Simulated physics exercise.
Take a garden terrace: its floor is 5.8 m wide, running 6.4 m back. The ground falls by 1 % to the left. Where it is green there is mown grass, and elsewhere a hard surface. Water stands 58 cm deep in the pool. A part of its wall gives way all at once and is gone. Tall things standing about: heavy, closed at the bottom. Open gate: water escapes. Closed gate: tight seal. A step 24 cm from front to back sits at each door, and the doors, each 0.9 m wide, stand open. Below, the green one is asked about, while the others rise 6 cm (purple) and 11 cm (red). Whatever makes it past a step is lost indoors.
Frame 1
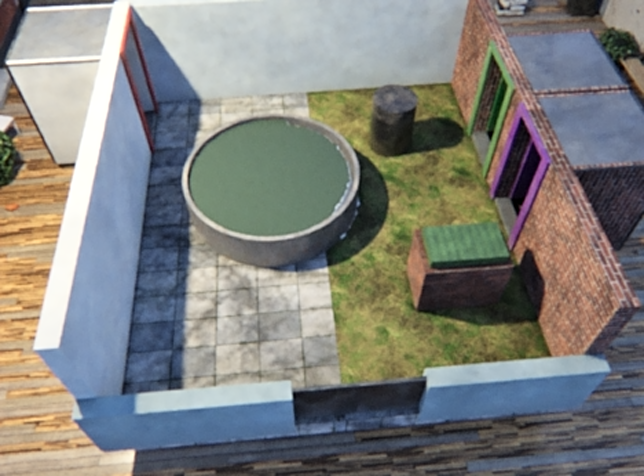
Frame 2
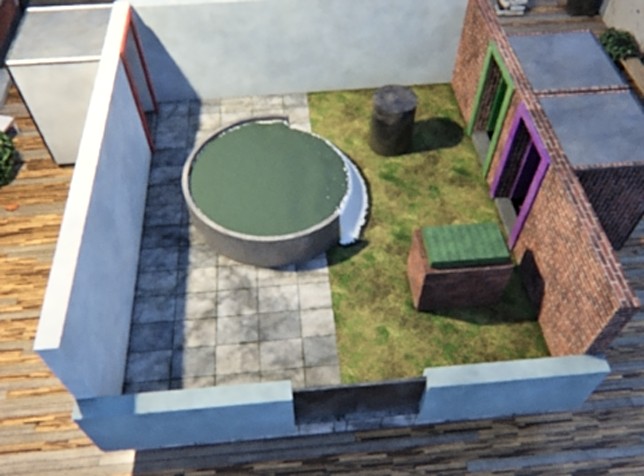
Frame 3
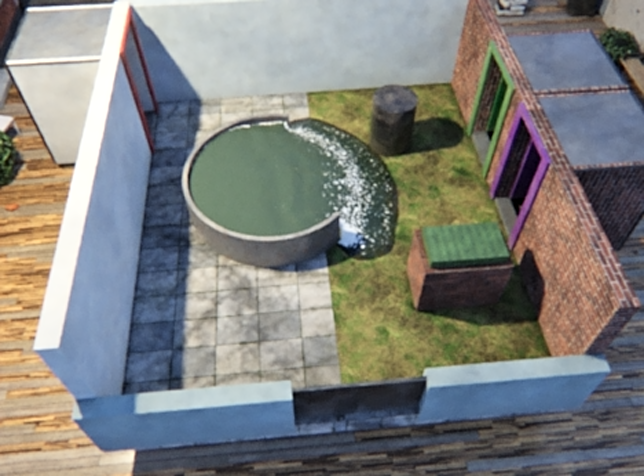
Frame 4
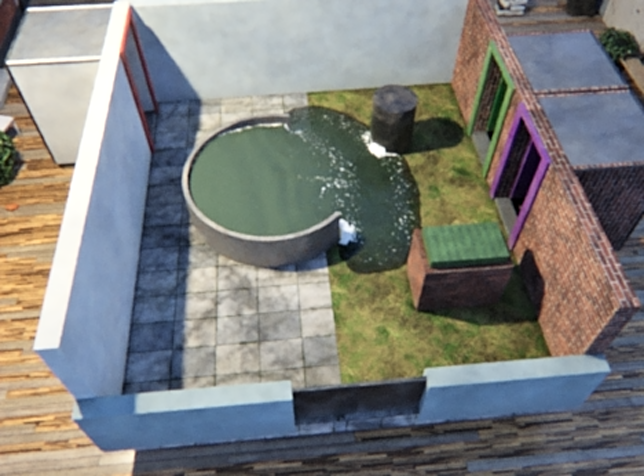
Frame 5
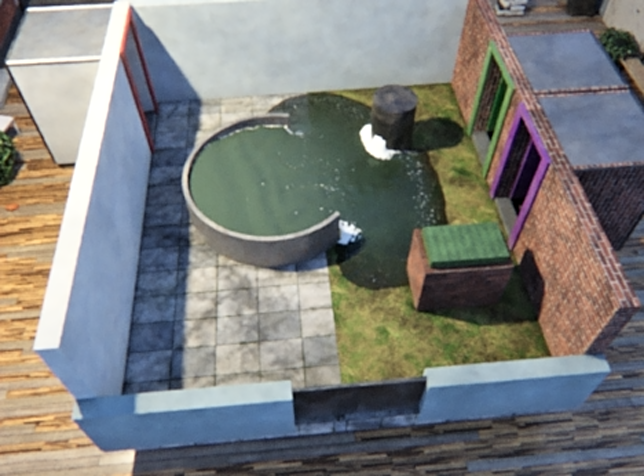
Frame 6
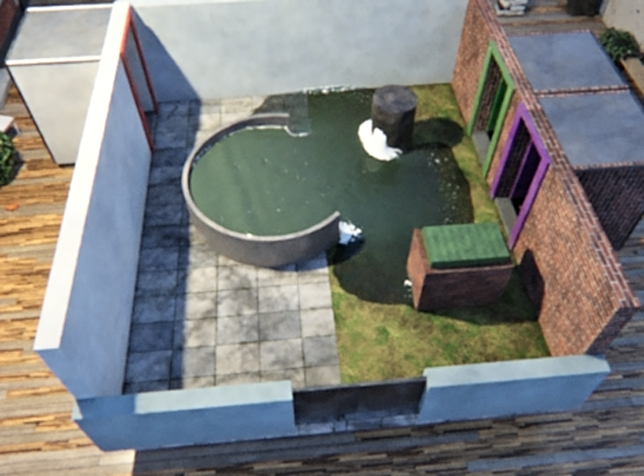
On a walled terrace, a round pool's right side gives way and water spreads across the grass.
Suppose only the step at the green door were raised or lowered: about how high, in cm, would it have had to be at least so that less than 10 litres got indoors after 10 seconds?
It would have had to be about 22 cm high.
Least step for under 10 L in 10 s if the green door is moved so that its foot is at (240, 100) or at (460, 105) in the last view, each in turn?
Around 7.0 and 23 cm respectively.
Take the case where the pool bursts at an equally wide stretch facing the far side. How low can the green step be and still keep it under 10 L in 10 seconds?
About 9.0 cm.
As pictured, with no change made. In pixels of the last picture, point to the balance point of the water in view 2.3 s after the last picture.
Roughly (367, 174).
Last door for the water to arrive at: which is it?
That would be the red one, last in line.
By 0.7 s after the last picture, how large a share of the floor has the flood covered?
40 %.
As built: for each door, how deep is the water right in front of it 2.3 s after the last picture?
Door depths (cm): Purple = 21, red = 0, green = 21.
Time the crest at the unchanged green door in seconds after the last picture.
At roughly 1.4 s.
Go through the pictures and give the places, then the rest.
In the first picture, still water, 58 cm deep, in the pool at (272, 175); the green door at (490, 110) is dry.
In the second picture, the front is at (358, 239), 0.3 m from the gap at (348, 171); 0.6 m2 of floor is wet, 58 cm left at the back.
In the third picture, the gap is at (348, 173), the front 0.8 m out at (389, 243); the back of the pool holds 58 cm.
In the fourth picture, the gap is at (348, 174), the front 1.2 m out at a hidden place; the back of the pool holds 58 cm.
In the fifth picture, water pours out at (348, 175) and has run 1.6 m, to a hidden place; about 6 cm deep outside, 58 cm at the back.
In the sixth picture, the front is at a hidden place, 2.1 m from the gap at (348, 175); 8.6 m2 of floor is wet, 58 cm left at the back; 0.5 m in a straight line remain to the green door at (490, 110).
Then, 0.7 s after the last picture water covers 40 % of the floor, deepest (36 cm) near (374, 155); 18 cm at the green door, 0 litres in over its 14 cm step.
Then, 2.3 s after the last picture water covers 60 % of the floor, deepest (30 cm) near (424, 87); 21 cm at the green door, 48 litres in over its 14 cm step.
Then, 9.3 s after the last picture water covers 100 % of the floor, deepest (15 cm) near (128, 347); 5 cm at the green door, 70 litres in over its 14 cm step.
At the green door as built, the water peaked near 25 cm, 1.3 s after the last picture.
With a step of 18.5 cm, 25 litres would have come in within the 10 s; with 25 cm, 3 litres. So under 10 litres takes about 22 cm.
